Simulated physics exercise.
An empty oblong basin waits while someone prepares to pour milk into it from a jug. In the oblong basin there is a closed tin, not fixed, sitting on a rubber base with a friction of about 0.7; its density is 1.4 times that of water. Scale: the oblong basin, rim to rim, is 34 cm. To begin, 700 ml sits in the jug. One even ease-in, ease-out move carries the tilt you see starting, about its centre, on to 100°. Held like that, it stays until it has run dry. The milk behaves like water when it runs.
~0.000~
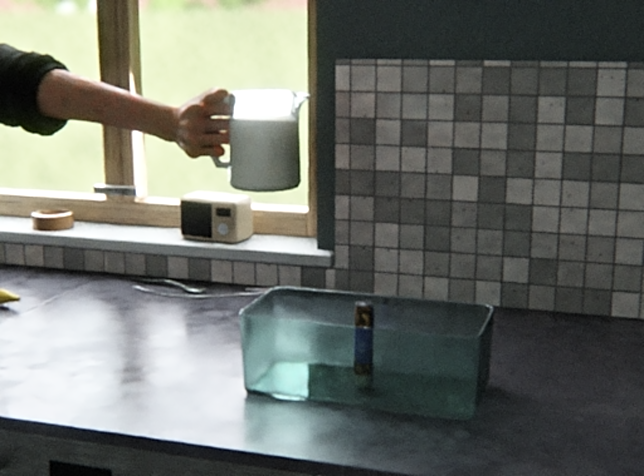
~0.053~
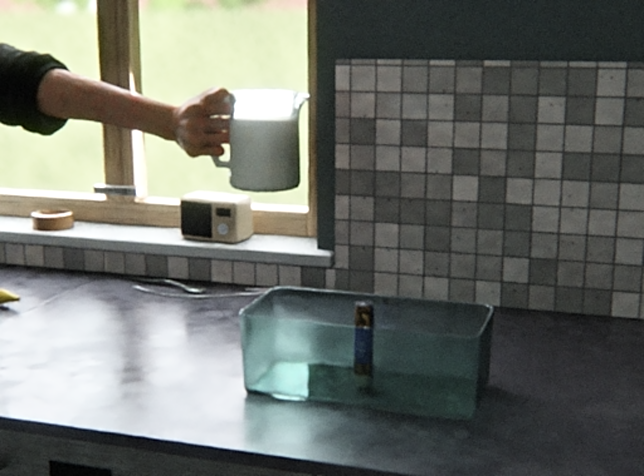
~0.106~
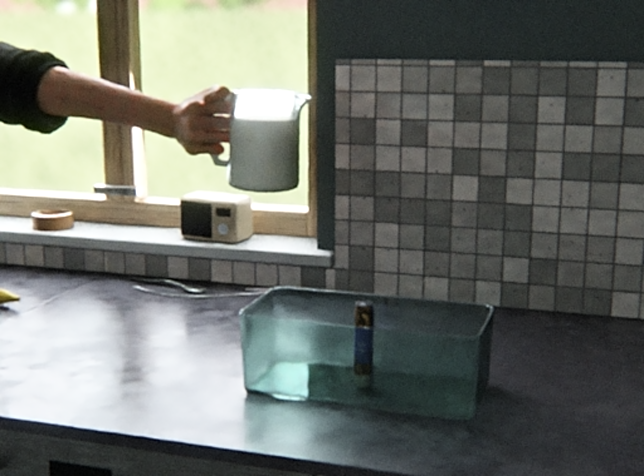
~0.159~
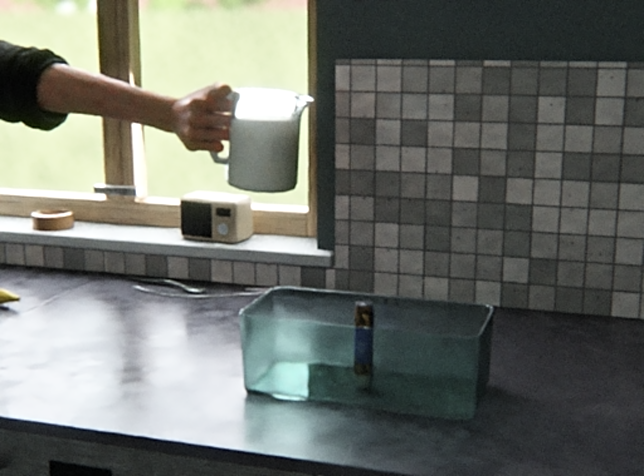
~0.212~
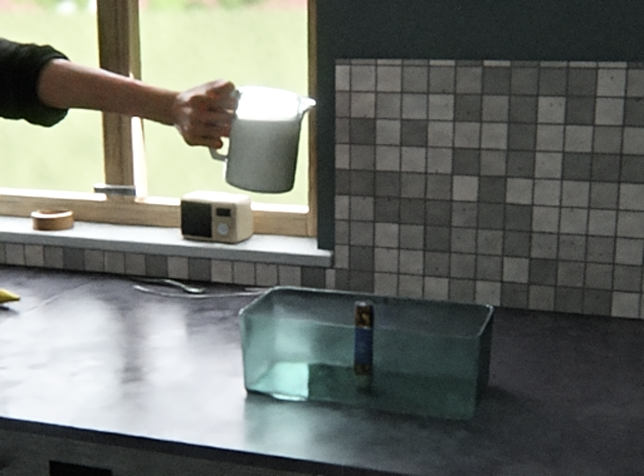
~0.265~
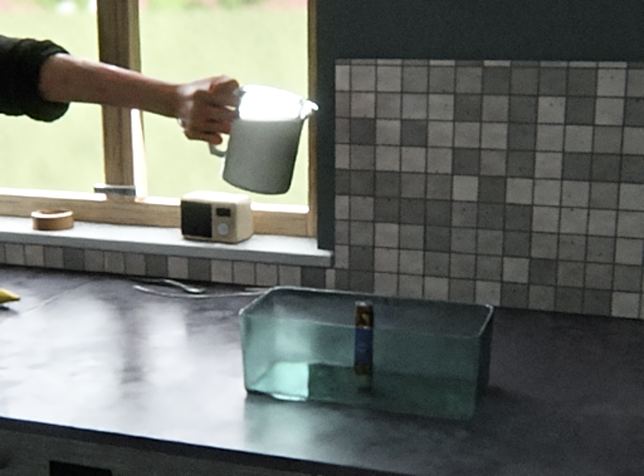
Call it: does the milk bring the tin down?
Call: Not brought down.
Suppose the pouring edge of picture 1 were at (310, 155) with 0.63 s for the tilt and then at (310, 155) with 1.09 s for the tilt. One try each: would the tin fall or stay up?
The tin overturns the first time and overturns the second time.
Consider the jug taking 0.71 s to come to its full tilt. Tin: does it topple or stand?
Then the tin does not tip.
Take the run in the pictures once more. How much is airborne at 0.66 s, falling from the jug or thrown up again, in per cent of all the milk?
It comes to roughly 8 per cent.
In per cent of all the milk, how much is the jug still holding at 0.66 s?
Around 92 in a hundred.
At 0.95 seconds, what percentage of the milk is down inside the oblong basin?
Around 22 in a hundred.
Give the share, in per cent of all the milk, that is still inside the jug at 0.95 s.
Roughly 46 per cent.
After 0.66 s the tilt is 67° and 92 per cent is still to pour; the tin stands where it began.
After 0.95 s the tilt is 96° and 45 per cent is still to pour; the tin stands where it began.
After 1.26 s the tilt is 100° and 11 per cent is still to pour; the tin stands where it began.
After 1.59 s the tilt is 100° and 2 per cent is still to pour; the tin stands where it began.
In the end the tin stands where it began.
